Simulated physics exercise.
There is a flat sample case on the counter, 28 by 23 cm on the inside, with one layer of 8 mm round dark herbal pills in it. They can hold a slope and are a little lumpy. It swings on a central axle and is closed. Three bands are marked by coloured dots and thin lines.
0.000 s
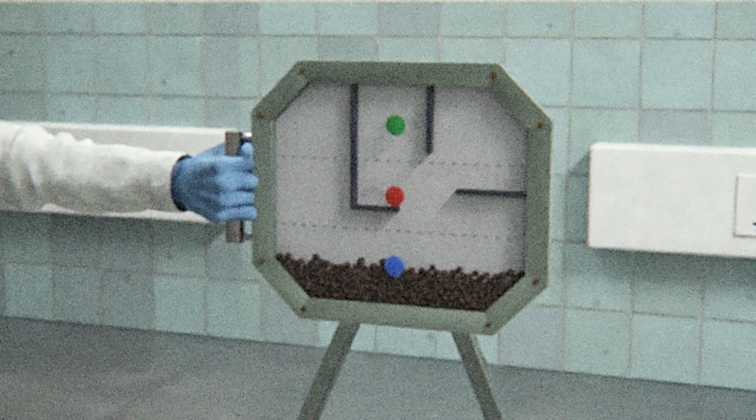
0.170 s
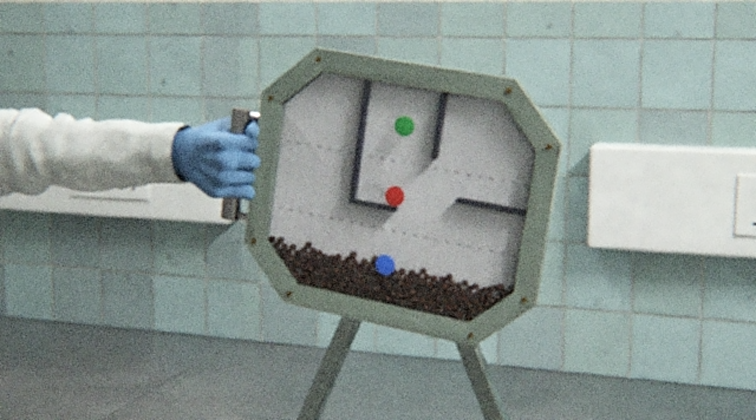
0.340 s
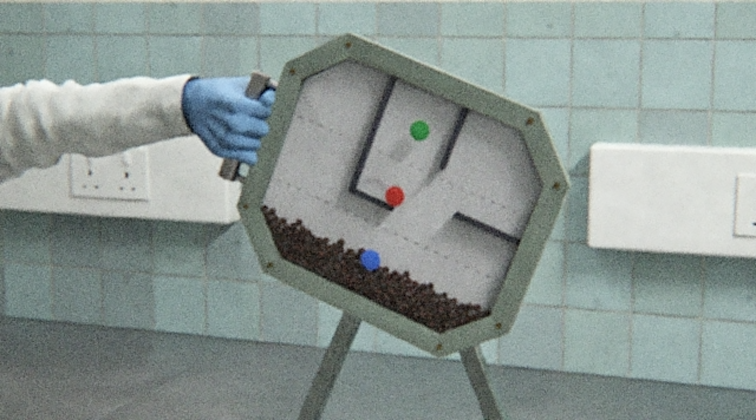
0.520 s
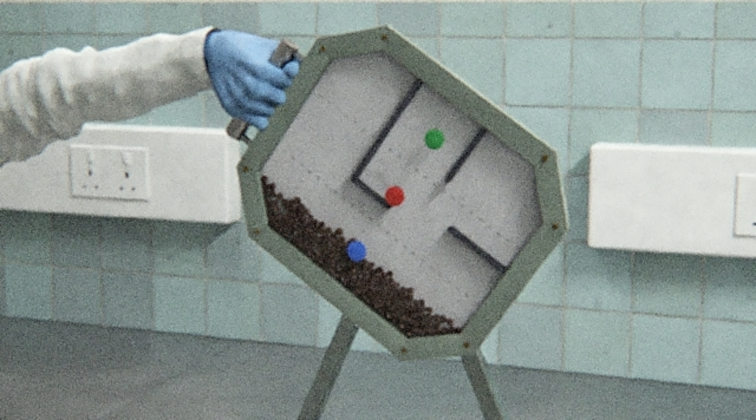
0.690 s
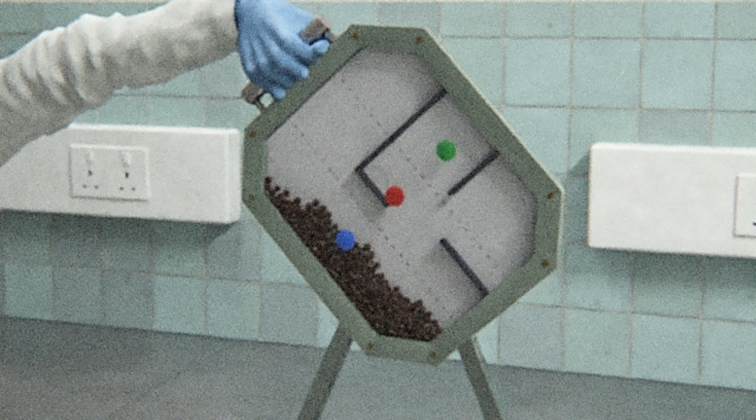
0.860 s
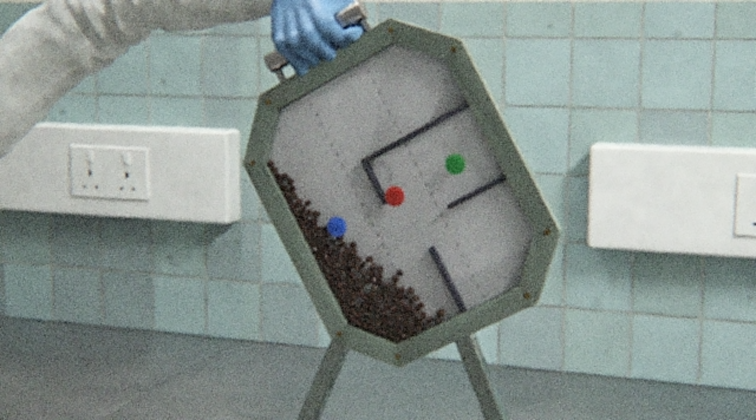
On a counter, a gloved hand turns a flat case clockwise and dark pellets shift inside.
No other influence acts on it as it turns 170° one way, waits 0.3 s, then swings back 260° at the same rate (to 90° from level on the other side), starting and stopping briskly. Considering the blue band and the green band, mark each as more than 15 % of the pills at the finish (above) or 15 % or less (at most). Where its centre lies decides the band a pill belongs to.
Blue: Above; green: At most.
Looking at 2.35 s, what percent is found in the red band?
It comes to roughly 45 %.
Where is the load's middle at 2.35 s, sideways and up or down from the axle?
The middle sits around 8 cm left of it and 2 cm below it.
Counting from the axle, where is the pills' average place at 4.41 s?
Offset: Approx. 8 cm right, 8 cm below.
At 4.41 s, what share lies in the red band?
I'd put it around 25 in a hundred.
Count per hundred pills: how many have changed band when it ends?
Roughly 50 per cent.
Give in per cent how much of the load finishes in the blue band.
Some 50 percent.
By 2.35 s, it stands 170° clockwise; the pills' middle is 8 cm left of and 2 cm below the centre; red 45 %, blue 30 %, green 30 %.
By 4.41 s, it stands 40° clockwise; the pills' middle is 8 cm right of and 8 cm below the centre; red 25 %, blue 45 %, green 30 %.
By 6.16 s, it stands 90° anticlockwise; the pills' middle is 7 cm right of and 6 cm below the centre; red 25 %, blue 75 %.
Settled by 7.2 s, it stands 90° anticlockwise; red 45 %, blue 50 %, green 10 %.
